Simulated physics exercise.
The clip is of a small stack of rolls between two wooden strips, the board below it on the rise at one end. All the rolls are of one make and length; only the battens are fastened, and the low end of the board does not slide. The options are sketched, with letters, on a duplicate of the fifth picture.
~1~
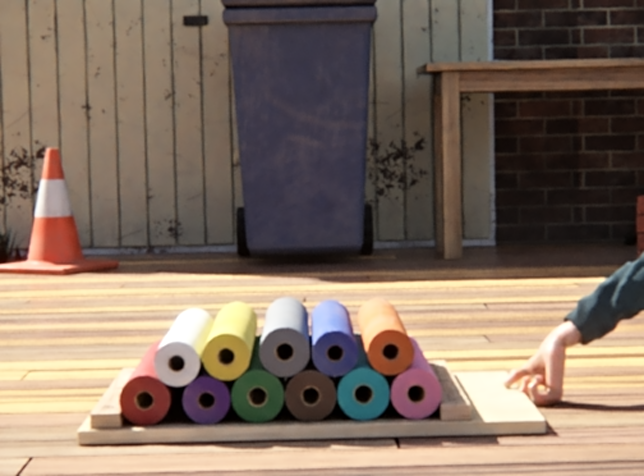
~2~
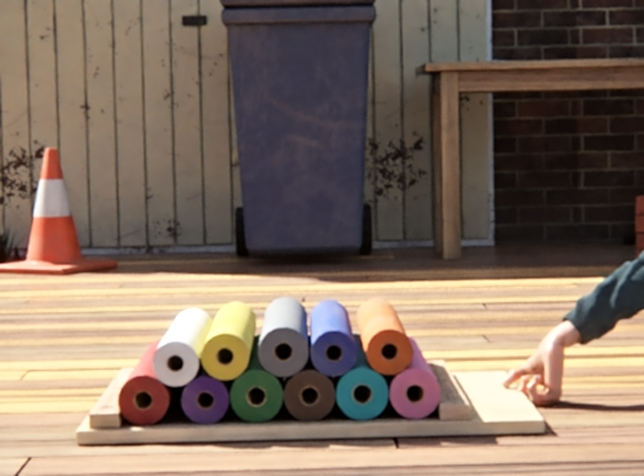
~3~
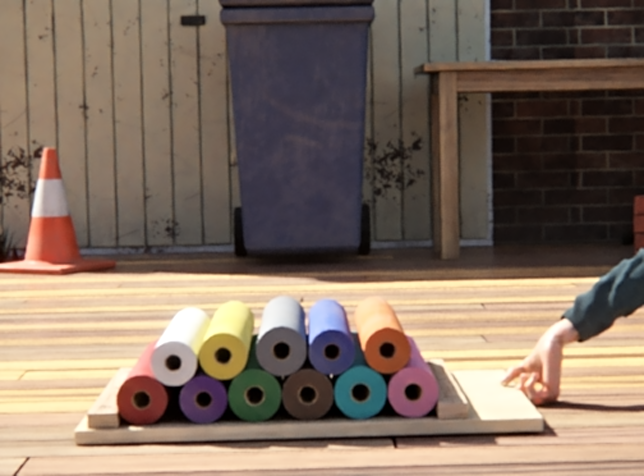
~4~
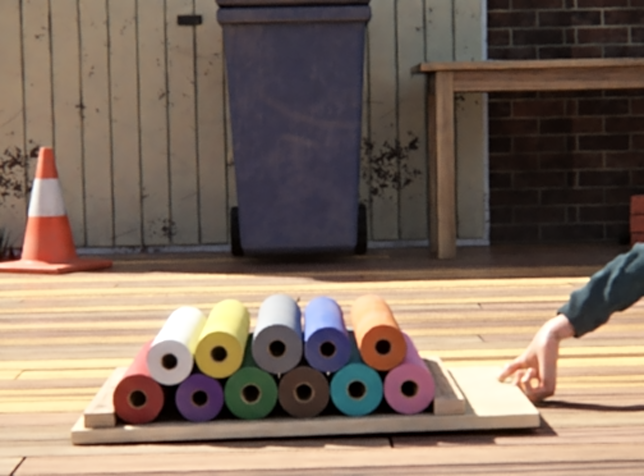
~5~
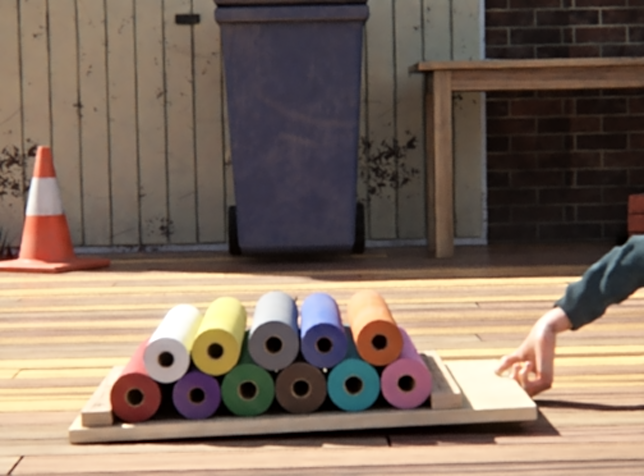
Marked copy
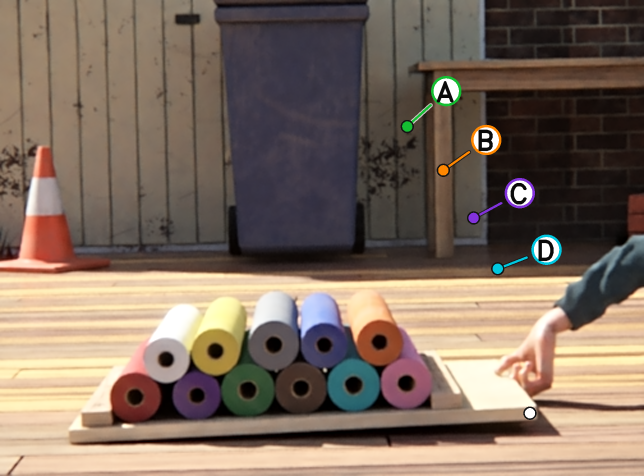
Hand at right slightly raising one end of a wooden board stacked with two rows of colourful rolls on sunlit decking.
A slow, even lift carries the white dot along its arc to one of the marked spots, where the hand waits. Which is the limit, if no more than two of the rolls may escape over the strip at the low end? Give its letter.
Lift it to C and no more.
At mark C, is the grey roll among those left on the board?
The grey roll: Yes.
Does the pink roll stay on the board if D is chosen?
The pink roll: Yes.
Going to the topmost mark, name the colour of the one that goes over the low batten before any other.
It is the white one.
On the copy, A at (407, 127); B at (443, 170); C at (474, 218); D at (498, 269); the white dot at (530, 413).
On C. First, board at 17°.
Then, board at 27°.
Finally, board at 27°, two over the low batten (white, yellow).
By contrast, A eleven over the low batten; B five over the low batten; D none over the low batten.
